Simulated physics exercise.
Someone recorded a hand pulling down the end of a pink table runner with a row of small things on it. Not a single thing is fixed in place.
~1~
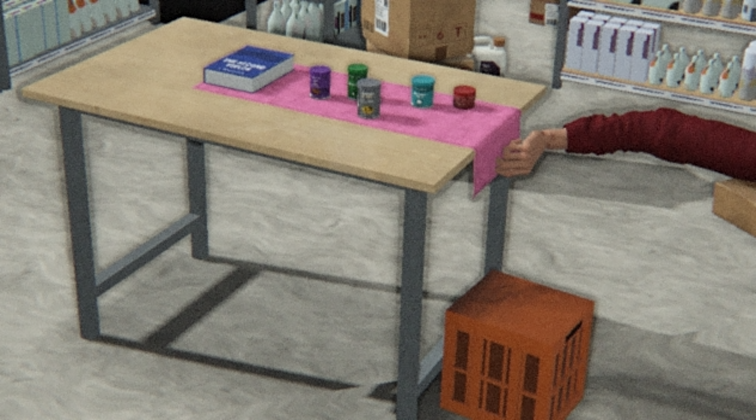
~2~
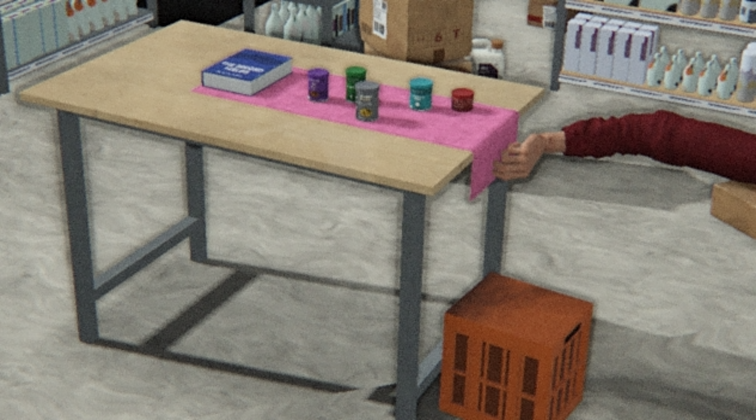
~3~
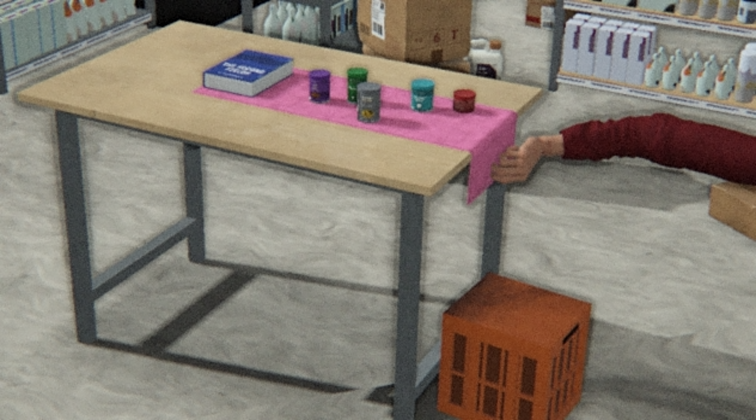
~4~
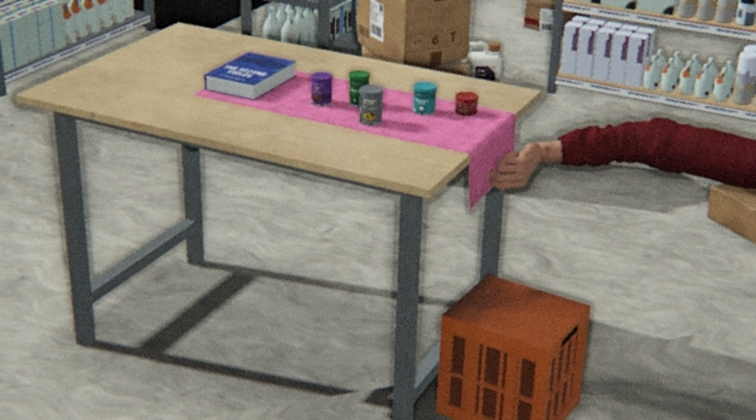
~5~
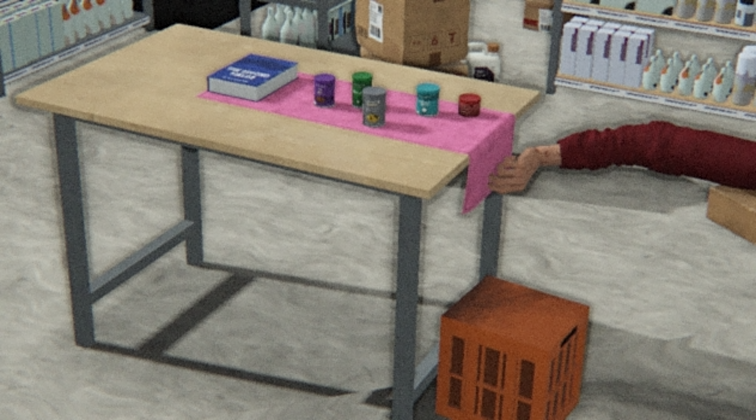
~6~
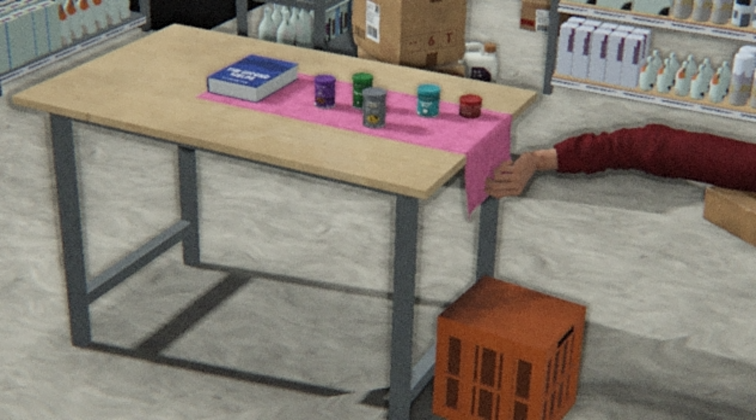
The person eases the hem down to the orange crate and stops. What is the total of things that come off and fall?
Most likely just three will go over the edge.
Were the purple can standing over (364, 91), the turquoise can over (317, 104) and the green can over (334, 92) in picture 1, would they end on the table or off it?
Outcome: Purple can keeps its perch; turquoise can keeps its perch; green can keeps its perch.
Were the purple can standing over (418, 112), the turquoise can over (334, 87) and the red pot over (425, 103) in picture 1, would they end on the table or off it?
So, the purple can ends up down, the turquoise can makes it through, the red pot ends up down.
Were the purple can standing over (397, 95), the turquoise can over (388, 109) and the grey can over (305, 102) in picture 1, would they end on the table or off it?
The purple can would end up off, the turquoise can would end up off, the grey can would stay in place.
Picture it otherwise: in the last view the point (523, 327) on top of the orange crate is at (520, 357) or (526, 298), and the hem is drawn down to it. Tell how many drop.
We'd see 4, then 2.
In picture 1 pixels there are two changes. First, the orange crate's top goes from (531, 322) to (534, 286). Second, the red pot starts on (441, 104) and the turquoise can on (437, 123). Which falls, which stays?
Result: Red pot gone, turquoise can gone.
Soon after, hem near (484, 265); red pot gone.
After that, hem on the crate; red pot, turquoise can and grey can gone.
In the end, hem on the crate; red pot, turquoise can and grey can gone. The table loses three.
